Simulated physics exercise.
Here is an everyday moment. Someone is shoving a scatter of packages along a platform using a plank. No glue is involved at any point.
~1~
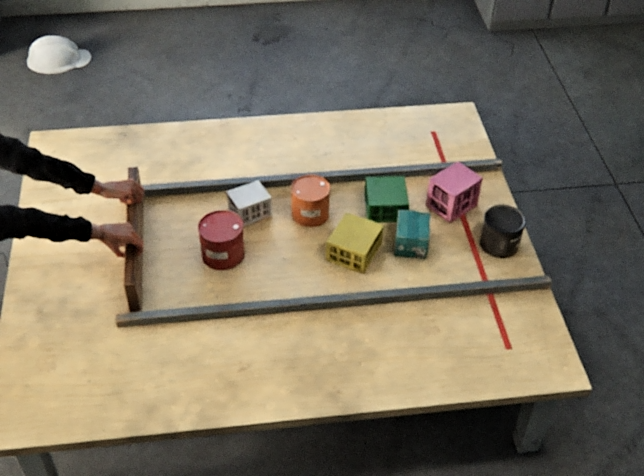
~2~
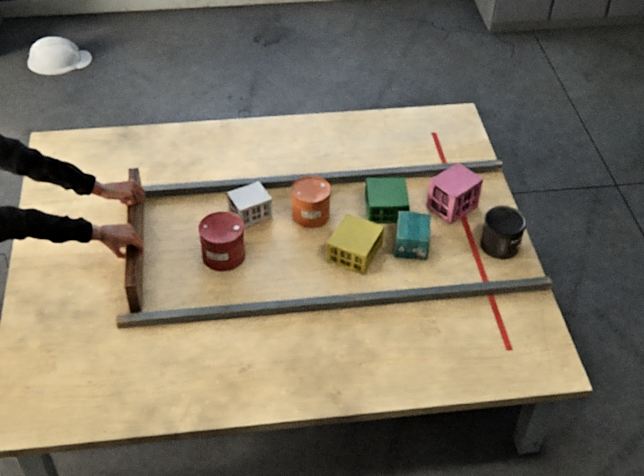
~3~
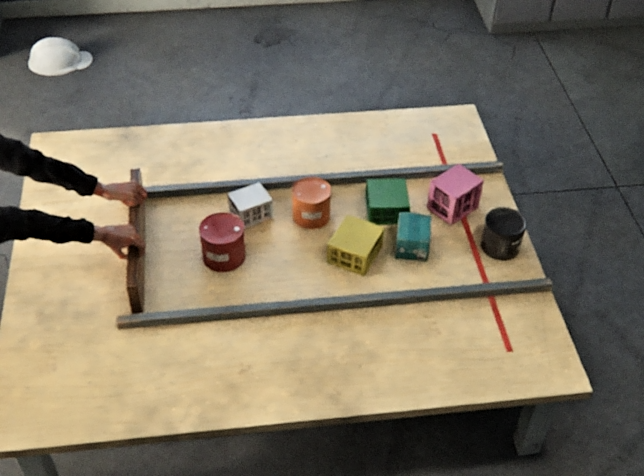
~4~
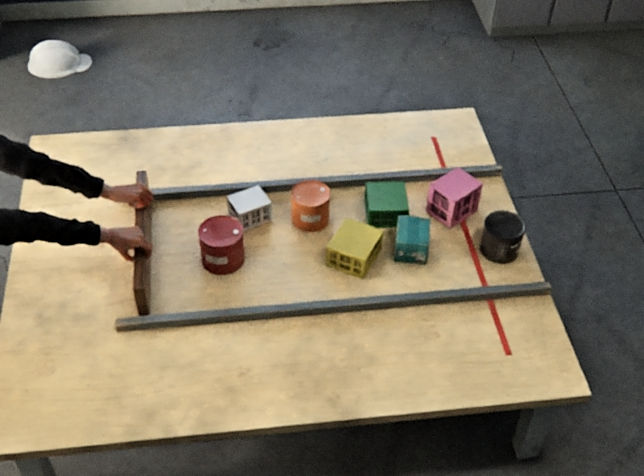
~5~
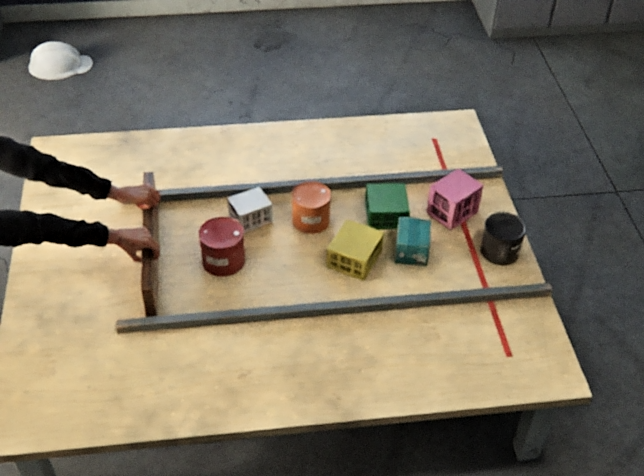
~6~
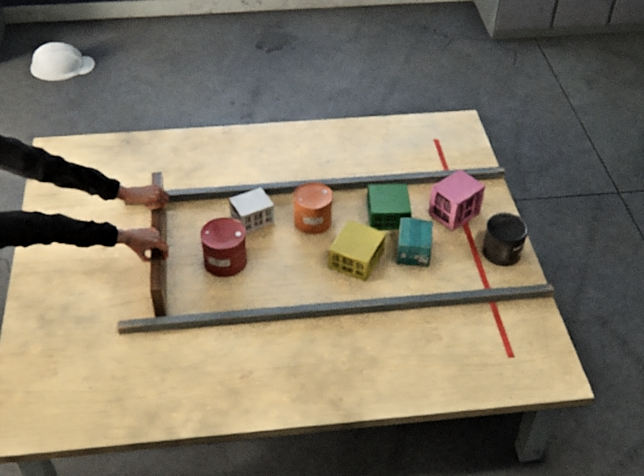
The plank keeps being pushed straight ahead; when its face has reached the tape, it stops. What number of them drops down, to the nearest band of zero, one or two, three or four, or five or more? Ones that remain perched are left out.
Nearest band: Three or four.
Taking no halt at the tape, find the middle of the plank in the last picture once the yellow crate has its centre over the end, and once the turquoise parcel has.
Points: About (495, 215) and about (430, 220).
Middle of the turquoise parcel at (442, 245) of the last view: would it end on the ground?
Observed: The turquoise parcel does not remain.
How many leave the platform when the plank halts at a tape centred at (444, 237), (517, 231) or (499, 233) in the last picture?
Those tries give 4, 8 and 6.
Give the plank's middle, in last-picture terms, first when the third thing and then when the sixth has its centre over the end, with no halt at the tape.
At (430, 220) for the third, at (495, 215) for the sixth.
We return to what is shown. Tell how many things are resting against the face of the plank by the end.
2 are in contact with it.
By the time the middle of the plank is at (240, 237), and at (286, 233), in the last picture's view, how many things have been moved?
It comes to 2 for the first spot, 3 for the other.
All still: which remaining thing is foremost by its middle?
The orange canister, that one.
A little later, none off yet; black pail at rest near (505, 240); pink crate at rest near (456, 200); turquoise parcel at rest near (415, 242).
Next, none off yet; black pail at rest near (505, 240); pink crate shifted a little near (472, 199); turquoise parcel shifted about its own width near (443, 243).
Later still, none off yet; black pail tilted a little near (562, 247); pink crate tilted well over near (547, 218); turquoise parcel shifted well along near (520, 245).
When it is over, the number that fall off is three or four; down, green crate, turquoise parcel, pink crate and black pail.
